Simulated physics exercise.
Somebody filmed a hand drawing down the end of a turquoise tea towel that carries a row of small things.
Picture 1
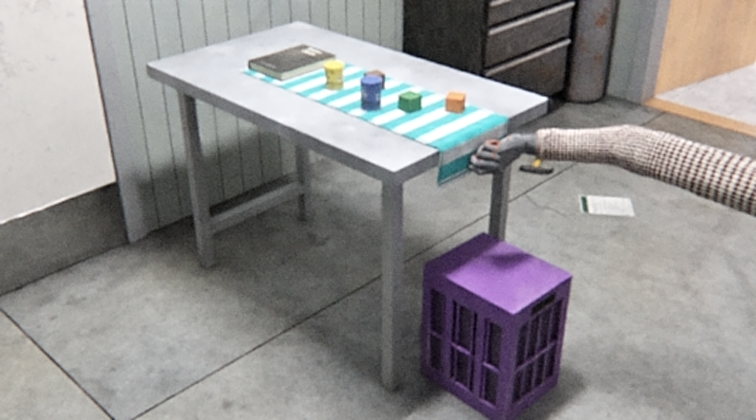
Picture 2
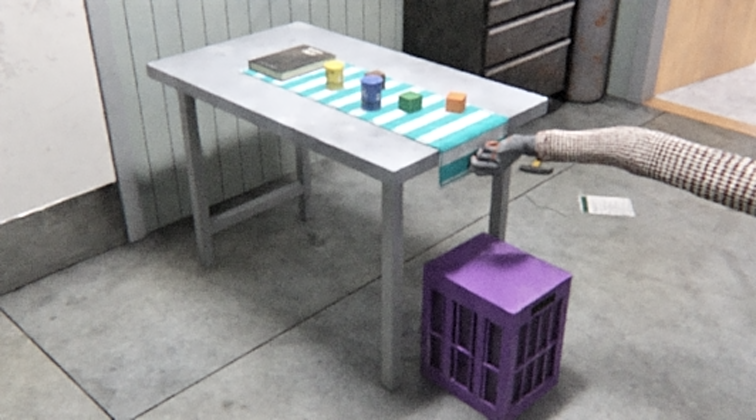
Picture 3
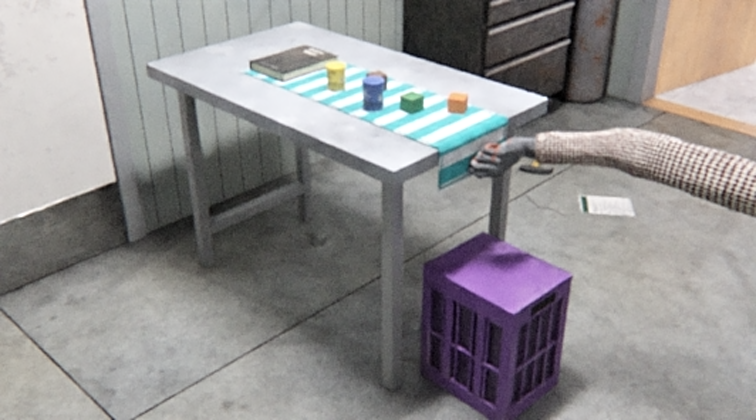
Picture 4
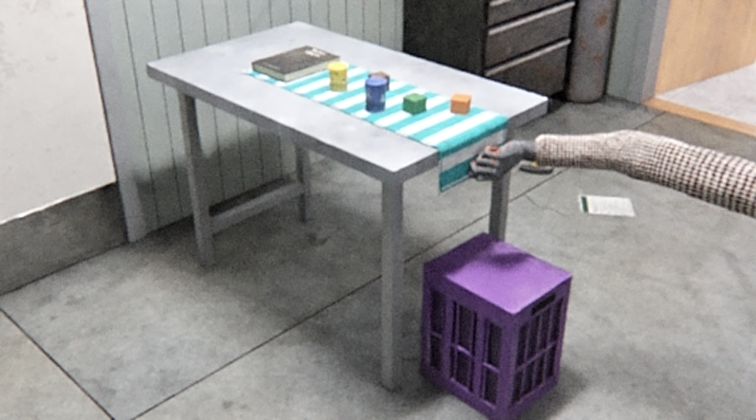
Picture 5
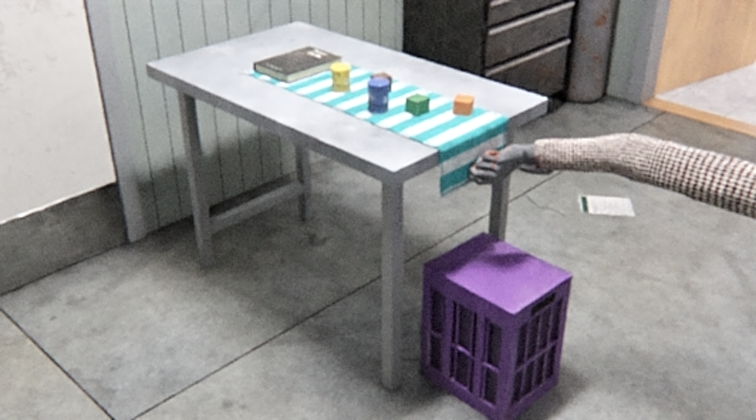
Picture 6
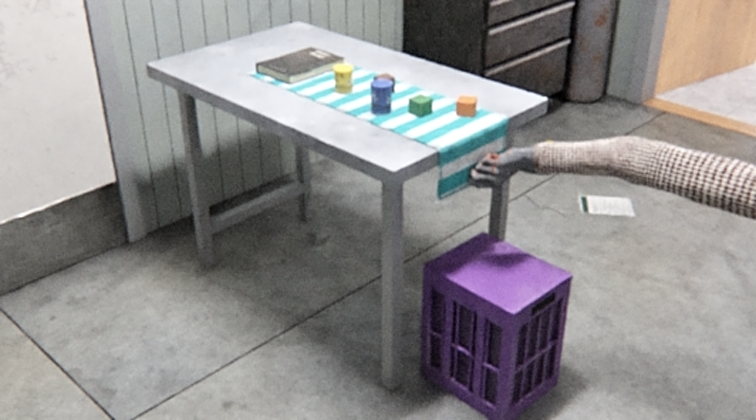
On a grey table, a gloved hand slowly draws down a striped towel carrying small objects.
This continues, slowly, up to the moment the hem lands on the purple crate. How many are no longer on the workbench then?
The count of fallen things is two.
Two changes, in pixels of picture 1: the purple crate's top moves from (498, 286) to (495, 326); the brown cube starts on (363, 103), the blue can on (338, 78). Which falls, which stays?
The brown cube falls, the blue can survives.
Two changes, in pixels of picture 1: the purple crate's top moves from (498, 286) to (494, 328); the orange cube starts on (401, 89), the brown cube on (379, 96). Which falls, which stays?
The orange cube comes down, the brown cube goes over.
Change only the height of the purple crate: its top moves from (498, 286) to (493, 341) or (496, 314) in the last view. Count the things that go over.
The count: 4 and 3.
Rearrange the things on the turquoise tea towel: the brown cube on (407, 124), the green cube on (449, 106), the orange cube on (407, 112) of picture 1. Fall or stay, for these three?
The brown cube goes over; the green cube comes down; the orange cube comes down.
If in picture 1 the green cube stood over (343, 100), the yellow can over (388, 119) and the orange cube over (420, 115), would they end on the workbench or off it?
The green cube remains up; the yellow can is carried off; the orange cube goes over.
Soon after, hem near (471, 220); orange cube gone.
After that, hem on the crate; orange cube and green cube gone.
In the end, hem on the crate; orange cube and green cube gone. It carries off two.
